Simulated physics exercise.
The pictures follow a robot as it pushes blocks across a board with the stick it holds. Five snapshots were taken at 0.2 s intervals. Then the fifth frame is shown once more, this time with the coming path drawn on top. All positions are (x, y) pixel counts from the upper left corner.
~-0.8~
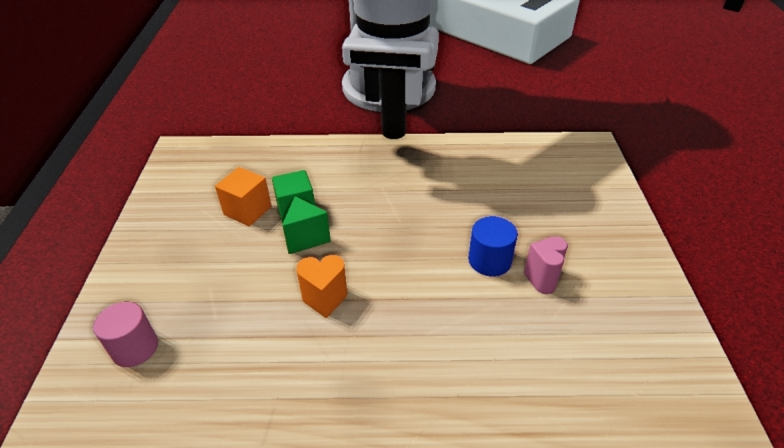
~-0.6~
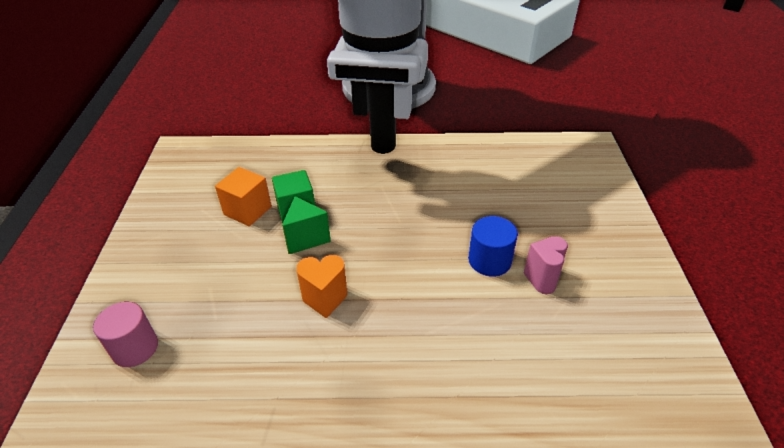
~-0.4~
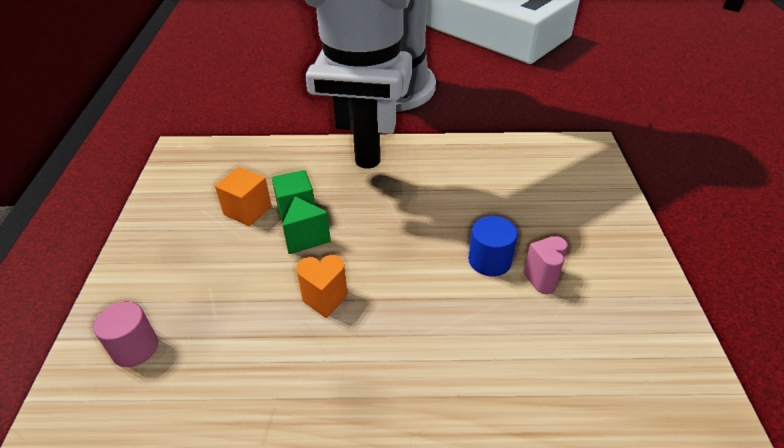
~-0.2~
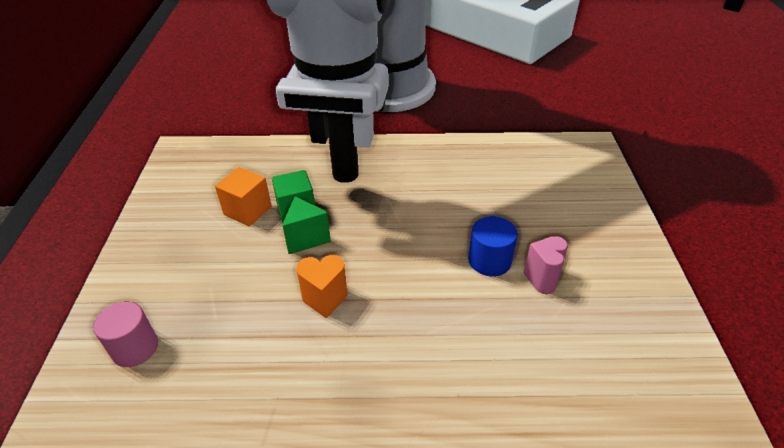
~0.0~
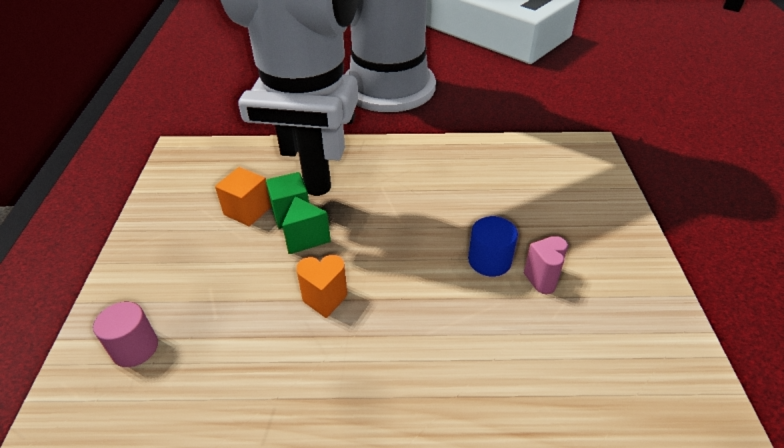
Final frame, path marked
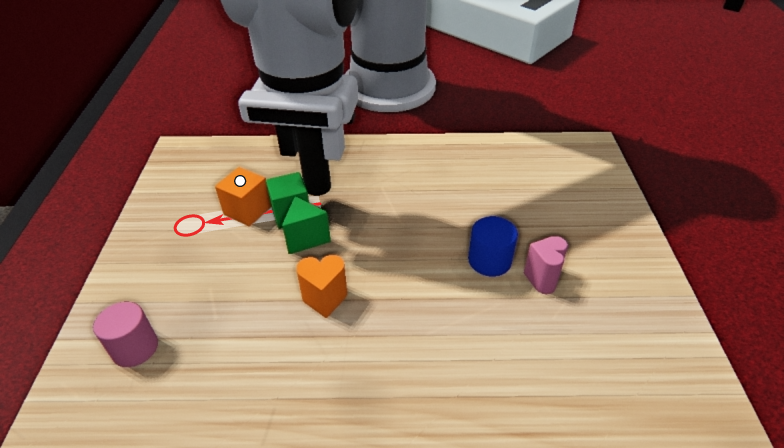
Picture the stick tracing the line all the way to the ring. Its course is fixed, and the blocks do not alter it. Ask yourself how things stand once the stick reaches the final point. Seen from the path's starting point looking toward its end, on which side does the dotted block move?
Off to the right side.
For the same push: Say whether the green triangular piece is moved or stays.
At the end, its place is the same.
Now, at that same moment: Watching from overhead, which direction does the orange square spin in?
Spin direction: Clockwise.
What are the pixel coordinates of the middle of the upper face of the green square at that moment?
Final place: (239, 208).
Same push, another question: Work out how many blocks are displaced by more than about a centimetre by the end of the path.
2 blocks.
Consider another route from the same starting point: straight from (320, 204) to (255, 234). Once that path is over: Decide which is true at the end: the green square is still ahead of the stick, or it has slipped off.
Pushed ahead.
Path on the board, from (320, 204) to (190, 225); the dot is on the orange square.
What follows on the original path. One third of the way, stick (274, 194); orange square (235, 181); green square (254, 201), turned 40° anticlockwise.
Two thirds of the way, stick (229, 202); orange square (196, 182); green square (239, 208), turned 85° anticlockwise.
At the end, stick (183, 209); orange square (165, 180), turned 30° clockwise; green square (239, 208), turned 85° anticlockwise; green triangular piece in place.
